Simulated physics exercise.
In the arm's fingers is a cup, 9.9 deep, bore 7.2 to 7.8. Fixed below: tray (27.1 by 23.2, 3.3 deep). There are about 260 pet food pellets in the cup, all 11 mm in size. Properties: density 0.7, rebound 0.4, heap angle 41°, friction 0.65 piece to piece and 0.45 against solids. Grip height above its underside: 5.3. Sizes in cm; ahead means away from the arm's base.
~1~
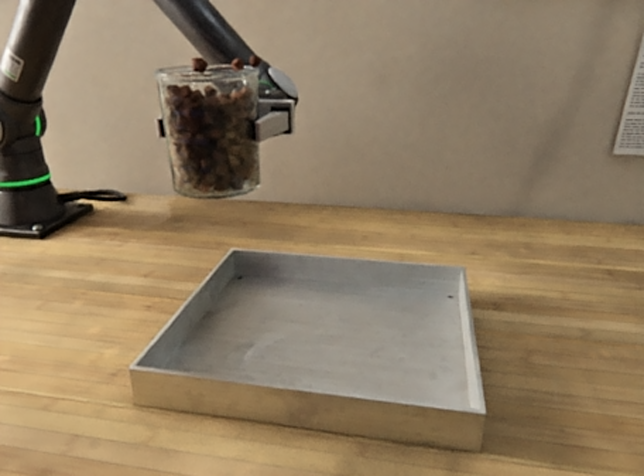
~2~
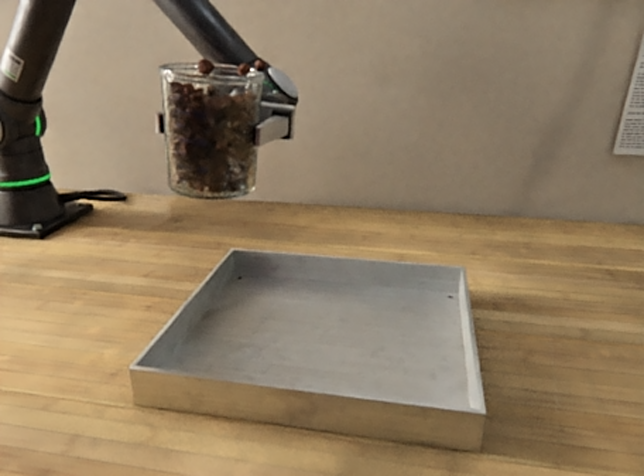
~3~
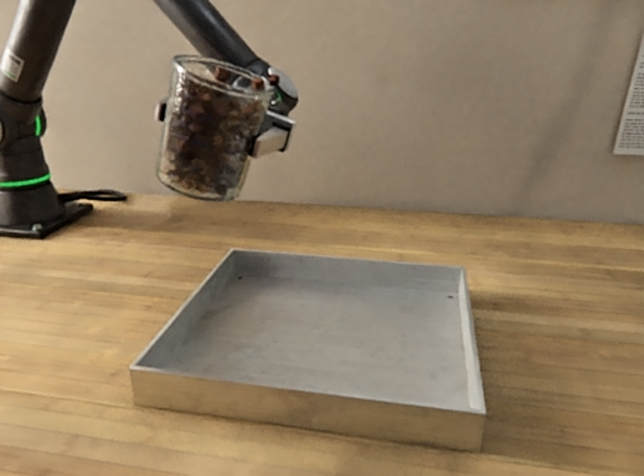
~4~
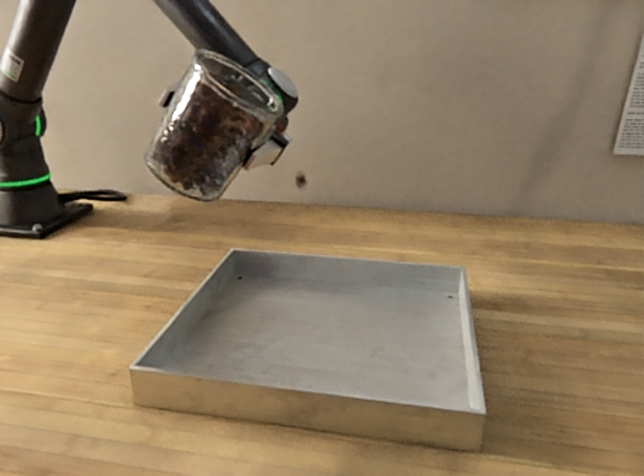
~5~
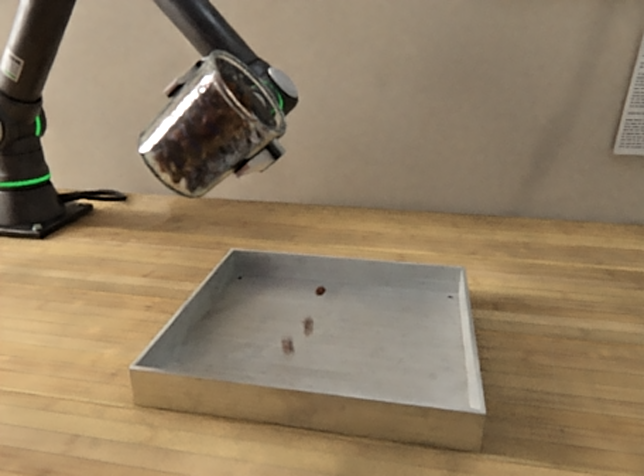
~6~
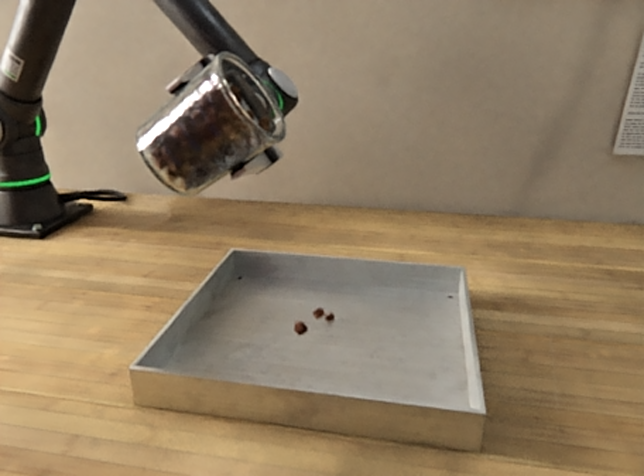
A clear cup heaped with reddish-brown pellets hangs in the grip of a dark robot arm at upper left, seen from slightly above a wooden tabletop against a plain beige wall. A shallow, square grey metal tray sits empty below, with green lights glowing on the arm. The arm tilts the cup forward, its mouth turning rightward, and three pellets drop into the tray while the camera stays still.
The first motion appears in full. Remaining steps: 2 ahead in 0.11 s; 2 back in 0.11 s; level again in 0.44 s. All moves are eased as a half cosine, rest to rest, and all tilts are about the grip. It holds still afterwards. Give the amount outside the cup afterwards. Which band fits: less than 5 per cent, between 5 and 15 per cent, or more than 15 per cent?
It falls below 5 per cent.
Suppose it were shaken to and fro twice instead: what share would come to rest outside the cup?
Roughly 5 in a hundred.
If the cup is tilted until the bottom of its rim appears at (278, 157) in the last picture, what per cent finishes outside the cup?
About 5 %.
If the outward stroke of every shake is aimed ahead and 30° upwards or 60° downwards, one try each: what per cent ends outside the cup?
Roughly 0 per cent, then 0 per cent.
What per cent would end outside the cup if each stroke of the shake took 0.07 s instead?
Estimate: Near 5 per cent.
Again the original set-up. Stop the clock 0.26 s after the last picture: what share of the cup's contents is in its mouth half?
45 %.
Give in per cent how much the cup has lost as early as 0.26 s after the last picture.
Around 0 percent at that moment.
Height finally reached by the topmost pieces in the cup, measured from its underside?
Around 10.0 cm up.
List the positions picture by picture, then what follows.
Cup middle at (213, 132), level; upper third of the load around (210, 108), from x 170 to 255, top at y 60; 265 in the cup, in the first picture.
Cup middle at (212, 132), tilted 5° forward; upper third of the load around (208, 108), from x 175 to 260, top at y 65, in the second picture.
Cup middle at (211, 132), tilted 19° forward; upper third of the load around (211, 108), from x 165 to 275, top at y 75, in the third picture.
Cup middle at (210, 131), tilted 36° forward; upper third of the load around (211, 110), from x 155 to 300, top at y 80; 262 in the cup, 3 in flight or on a rim, in the fourth picture.
Cup middle at (210, 130), tilted 50° forward; upper third of the load around (211, 110), from x 150 to 320, top at y 80; 262 in the cup, 3 in the tray, in the fifth picture.
Cup middle at (210, 130), tilted 55° forward; upper third of the load around (207, 111), from x 150 to 330, top at y 80; 262 in the cup, 3 in the tray, in the sixth picture.
Then, 0.26 s later, tilted 54° forward, highest piece 23 above the table; 262 in the cup, 3 in the tray.
Then, 0.53 s later, tilted 11° forward, highest piece 25 above the table; 262 in the cup, 3 in the tray.
Then, 0.86 s later, level, highest piece 26 above the table; 262 in the cup, 3 in the tray.
Then, 1.91 s later, level, highest piece 26 above the table; 262 in the cup, 3 in the tray.
At rest, 262 in the cup, 3 in the tray. That is 1 % outside the cup.
